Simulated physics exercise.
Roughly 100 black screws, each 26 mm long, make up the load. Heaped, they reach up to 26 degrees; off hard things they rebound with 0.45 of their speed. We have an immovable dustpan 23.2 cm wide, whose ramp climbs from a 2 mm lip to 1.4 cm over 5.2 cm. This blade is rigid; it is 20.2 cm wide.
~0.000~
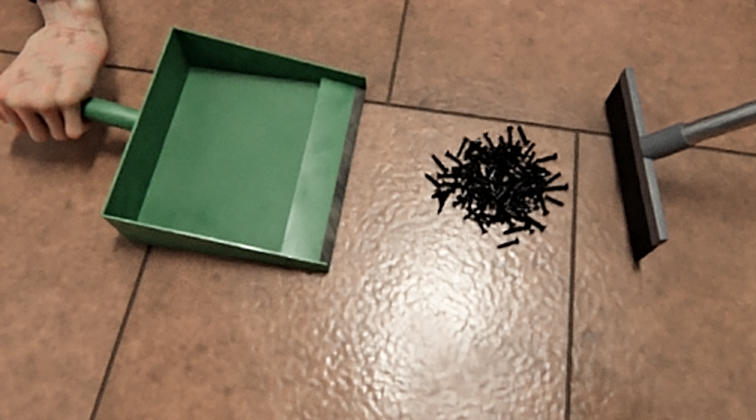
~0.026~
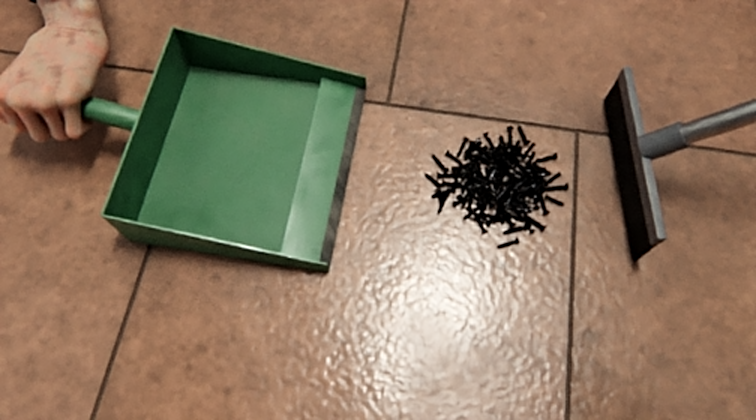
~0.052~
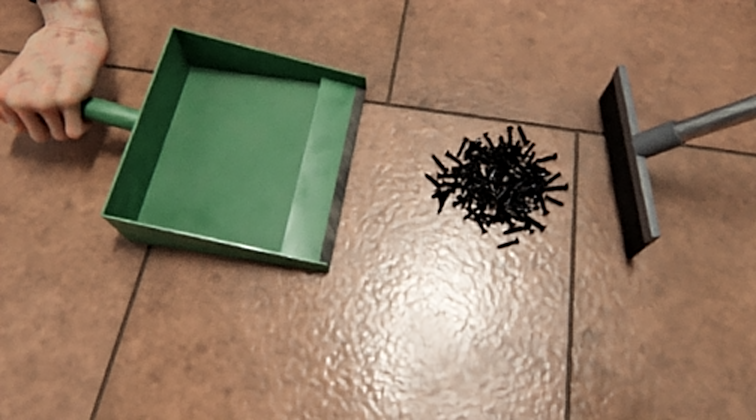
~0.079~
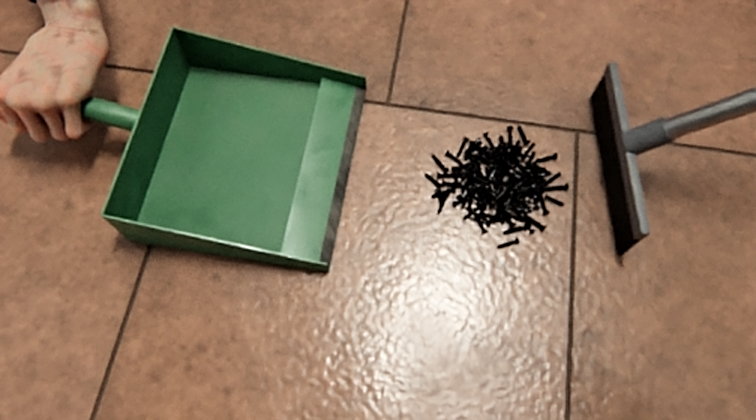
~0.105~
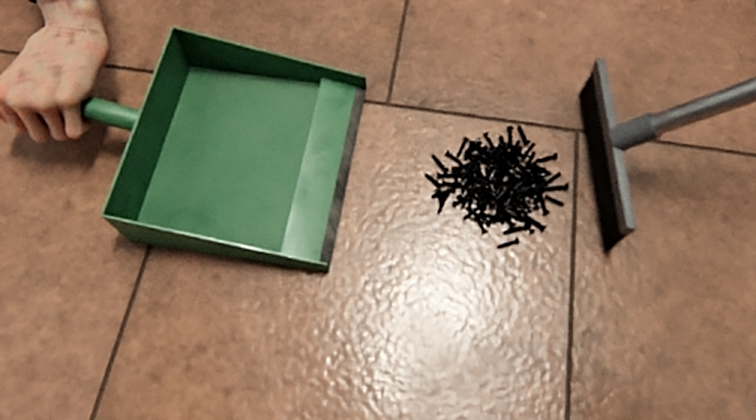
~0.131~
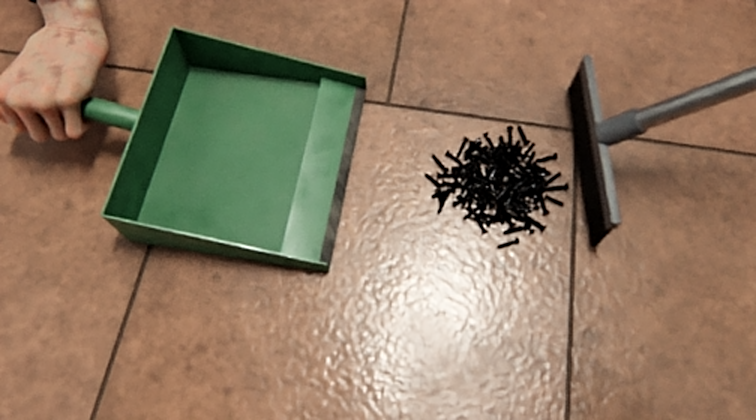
On a tiled floor, a gray blade slides left toward black screws while a hand holds a dustpan.
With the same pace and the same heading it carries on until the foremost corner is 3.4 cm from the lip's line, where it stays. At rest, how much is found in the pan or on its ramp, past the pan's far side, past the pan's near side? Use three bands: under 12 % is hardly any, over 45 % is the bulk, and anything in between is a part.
In the pan or on its ramp: Hardly any, past the pan's far side: Hardly any, past the pan's near side: Hardly any.
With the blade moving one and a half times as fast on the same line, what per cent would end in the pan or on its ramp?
About 15 %.
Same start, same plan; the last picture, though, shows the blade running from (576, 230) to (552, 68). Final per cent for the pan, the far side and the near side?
Split: Pan = 40, far = 0, near = 5.
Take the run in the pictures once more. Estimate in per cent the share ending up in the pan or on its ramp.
Estimate: Near 5 %.
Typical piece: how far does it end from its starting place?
That distance is around 14 cm.
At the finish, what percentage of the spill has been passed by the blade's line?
Estimate: Around 15 %.
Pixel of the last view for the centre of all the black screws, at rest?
Est. centre at rest: (381, 159) px.
After 0.32 s, middle of the blade 15 cm from the lip; 0 % over the lip, far side 0 %, near side 0 %.
After 0.45 s, middle of the blade 8 cm from the lip; 0 % over the lip, far side 0 %, near side 0 %.
After 0.71 s, middle of the blade 5 cm from the lip; 5 % over the lip, far side 0 %, near side 0 %.
In the end, at 1.1 s, pan 5 %, far side 0 %, near side 0 %, in front of the lip or behind the blade 95 %.
